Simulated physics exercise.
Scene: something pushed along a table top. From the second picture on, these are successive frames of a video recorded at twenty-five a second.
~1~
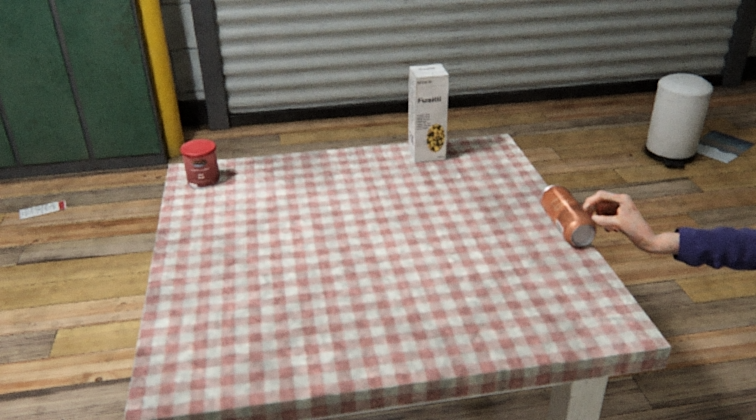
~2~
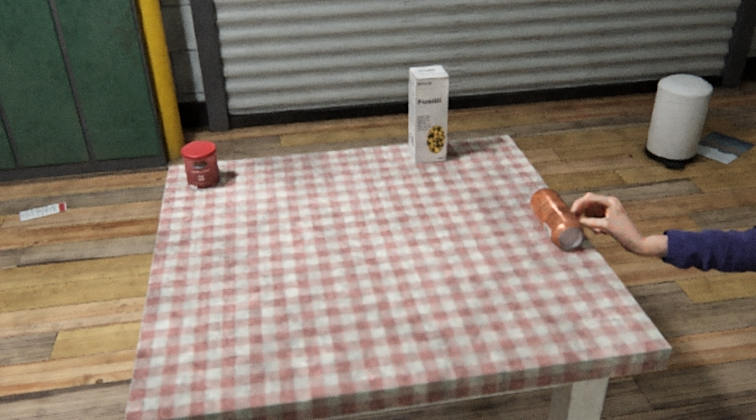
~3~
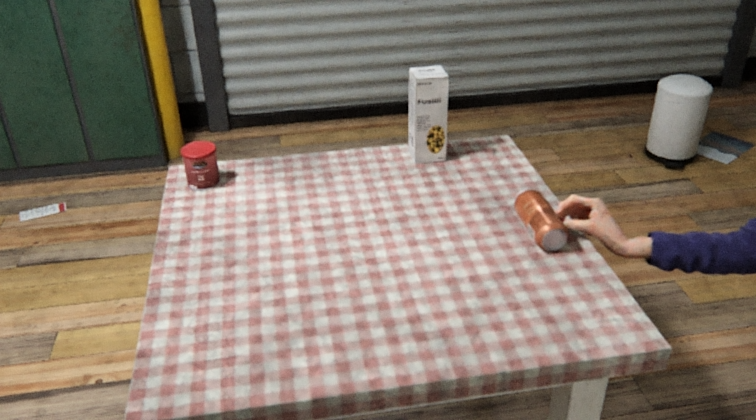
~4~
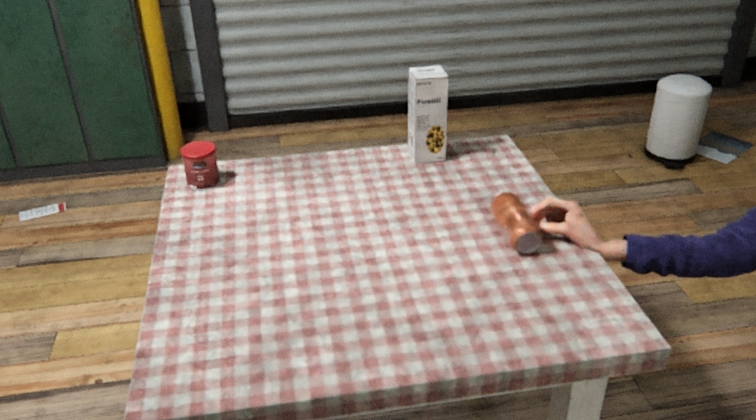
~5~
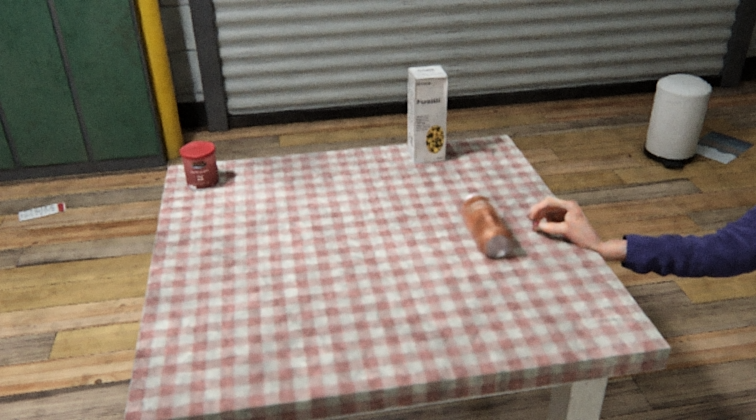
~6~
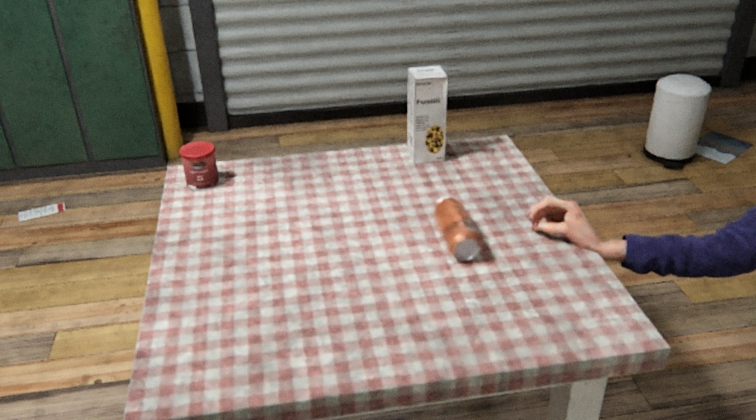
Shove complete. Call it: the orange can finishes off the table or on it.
Off the table.
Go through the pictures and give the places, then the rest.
The first frame shows under the hand; orange can (568, 215).
The second frame shows under the hand; orange can (556, 217).
The third frame shows under the hand; orange can (540, 219).
The fourth frame shows orange can (515, 222).
The fifth frame shows orange can (486, 225) shifted about its own width.
The sixth frame shows orange can (456, 228) shifted well along.
Then, 0.40 s on from there, orange can shifted well along near (157, 262).
Then, 0.90 s on from there, orange can now off the table.
In the end, off the table, orange can.
